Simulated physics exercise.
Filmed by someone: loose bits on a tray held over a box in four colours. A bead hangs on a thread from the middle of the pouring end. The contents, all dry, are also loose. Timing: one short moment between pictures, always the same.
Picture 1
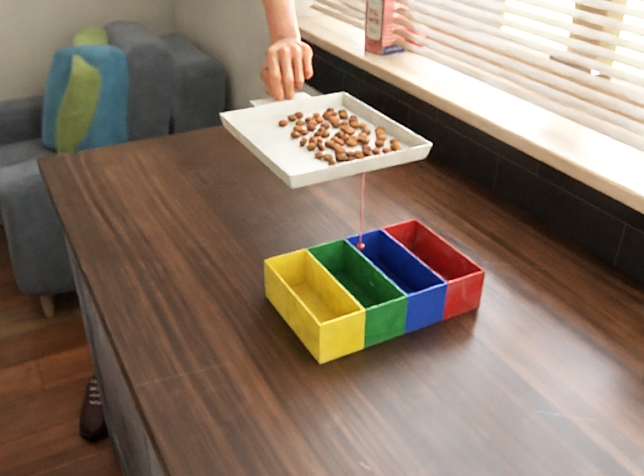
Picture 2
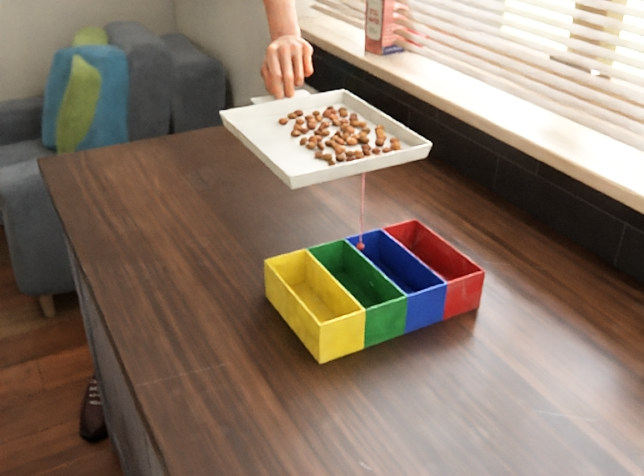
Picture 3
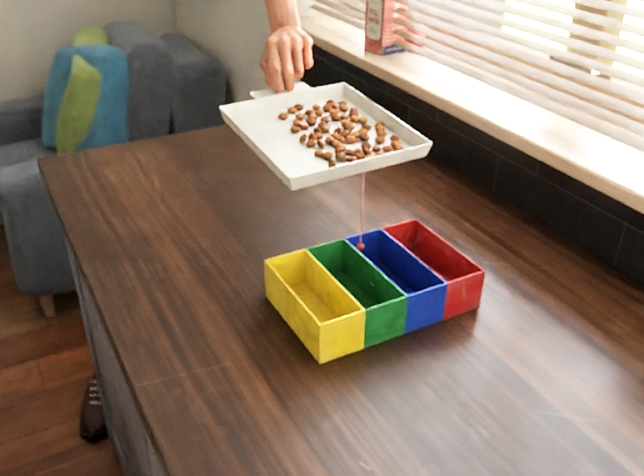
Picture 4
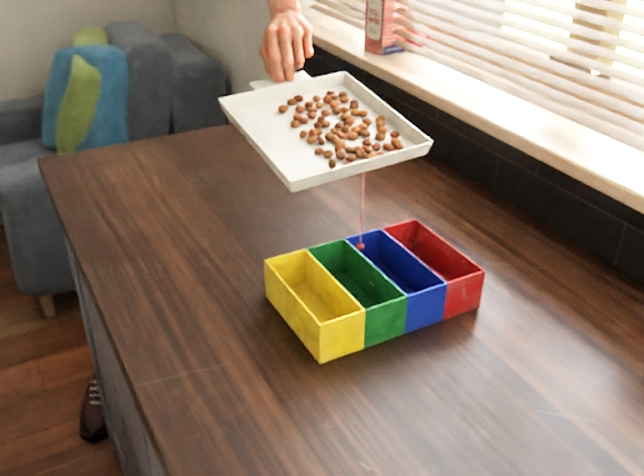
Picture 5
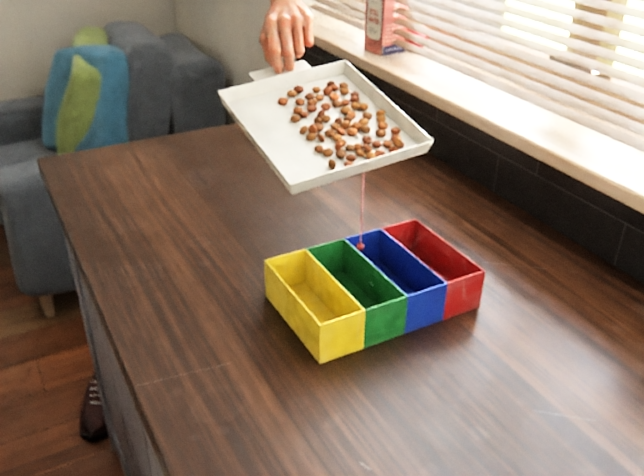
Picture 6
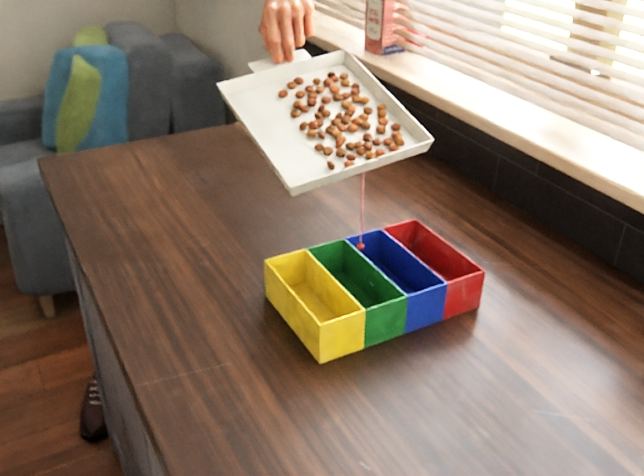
A hand at the top holds a white tray of loose brown kibble above a dark wooden table, seen from above at an angle, with a grey sofa at left and window blinds at right. Below sits an open box with yellow, green, blue and red cells, a red bead hanging over it on a thread. The hand gradually raises the tray's back and tips its front left corner slightly lower, while the camera stays still.
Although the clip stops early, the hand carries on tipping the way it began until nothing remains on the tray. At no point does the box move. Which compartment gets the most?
The yellow compartment.
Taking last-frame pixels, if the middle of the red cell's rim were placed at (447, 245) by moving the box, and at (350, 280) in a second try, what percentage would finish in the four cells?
In turn about 60 and about 100 percent.
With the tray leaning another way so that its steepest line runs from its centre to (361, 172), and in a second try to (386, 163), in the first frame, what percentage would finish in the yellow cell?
In turn 10 and 0 in a hundred.
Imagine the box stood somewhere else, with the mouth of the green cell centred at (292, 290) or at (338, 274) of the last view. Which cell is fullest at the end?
First try: Green; second try: Yellow.
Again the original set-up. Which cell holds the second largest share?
That is the green cell.
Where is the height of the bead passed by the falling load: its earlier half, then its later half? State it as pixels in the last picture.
It passes near (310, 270) first and then near (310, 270).
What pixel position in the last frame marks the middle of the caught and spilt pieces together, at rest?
Near pixel (315, 313).
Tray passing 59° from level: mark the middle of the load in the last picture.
Roughly at (334, 160).
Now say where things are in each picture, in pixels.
Corners of the pouring end at (292, 173) and (427, 143), level; middle of the load at (345, 138), bits of dog kibble; bead on its thread at (360, 247); yellow cell at (342, 333); green cell at (385, 318); blue cell at (426, 305); red cell at (464, 292), in the first frame.
Corners of the pouring end at (292, 174) and (427, 143), level; middle of the load at (345, 137), in the second frame.
Corners of the pouring end at (292, 176) and (427, 142), tipped barely, lowest at the left corner; middle of the load at (345, 134), in the third frame.
Corners of the pouring end at (292, 178) and (428, 141), tipped a little, lowest at the left corner; middle of the load at (345, 129), in the fourth frame.
Corners of the pouring end at (292, 181) and (428, 139), tipped a little, lowest at the left corner; middle of the load at (345, 125), in the fifth frame.
Corners of the pouring end at (292, 184) and (429, 138), tipped clearly, lowest at the left corner; middle of the load at (346, 120); yellow cell at (342, 333); green cell at (385, 318); blue cell at (426, 305); red cell at (464, 292), in the sixth frame.
Soon, tray tipped steeply; all on the tray.
A while on, tray tipped right over; about half on the tray; about a quarter in the yellow cell; a stray few in the green cell; about a quarter falling or outside the box.
Towards the end, tray tipped past a quarter turn; about two thirds in the yellow cell; about a quarter in the green cell; a stray few in the blue cell; a small part falling or outside the box.
Finally, tray tipped past a quarter turn; about two thirds in the yellow cell; about a quarter in the green cell; a stray few in the blue cell; none in the red cell; a small part outside the box.
